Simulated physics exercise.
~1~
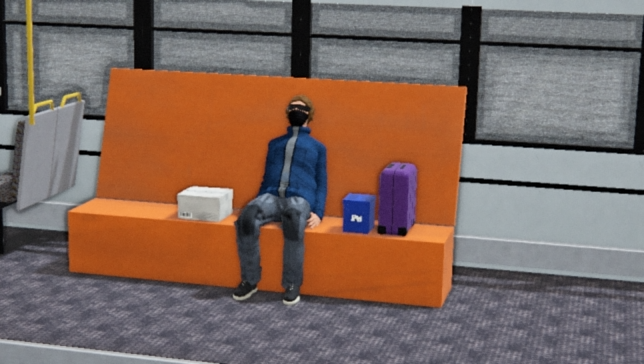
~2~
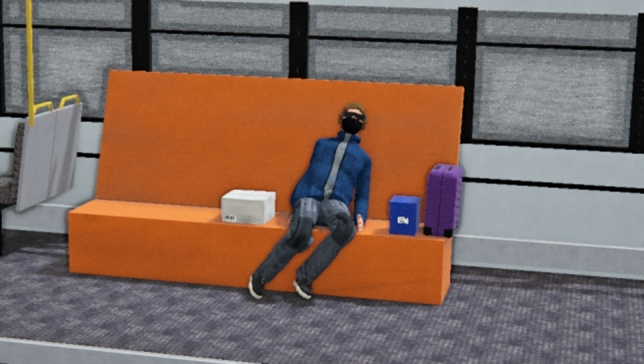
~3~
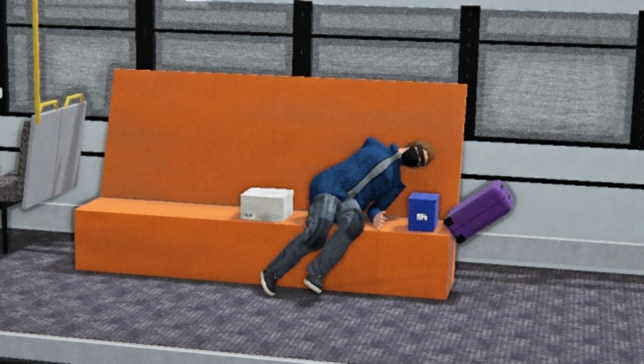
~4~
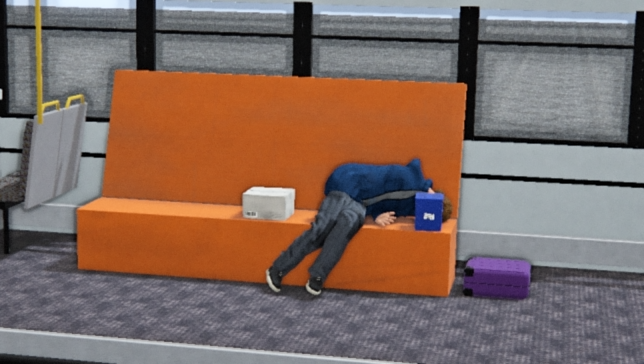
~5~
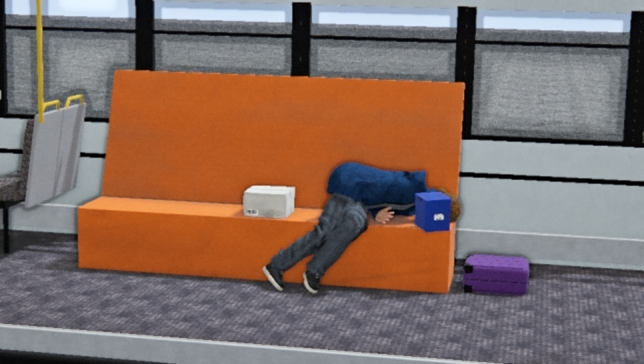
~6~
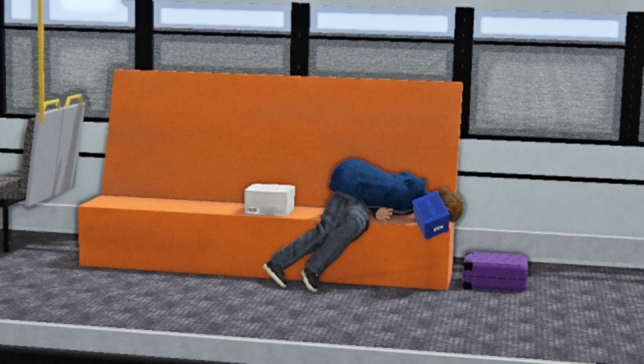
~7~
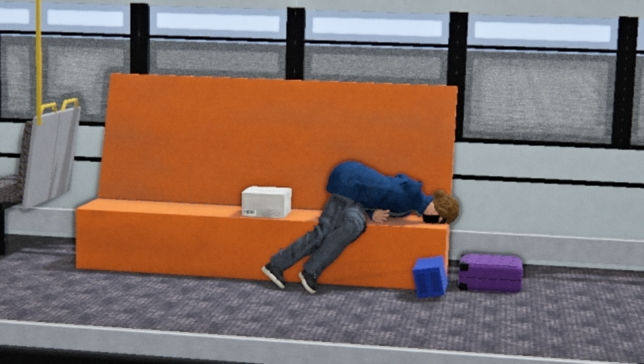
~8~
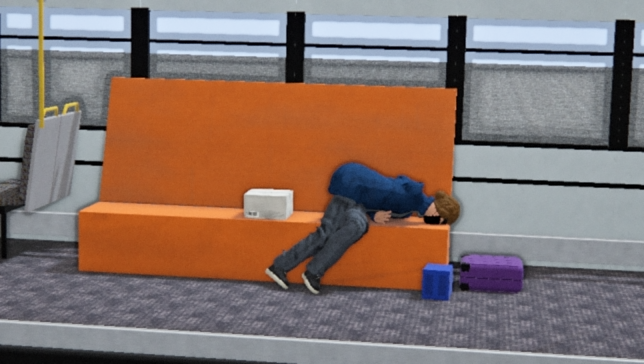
A seated passenger slides right and slumps over as the purple case and blue tub fall.
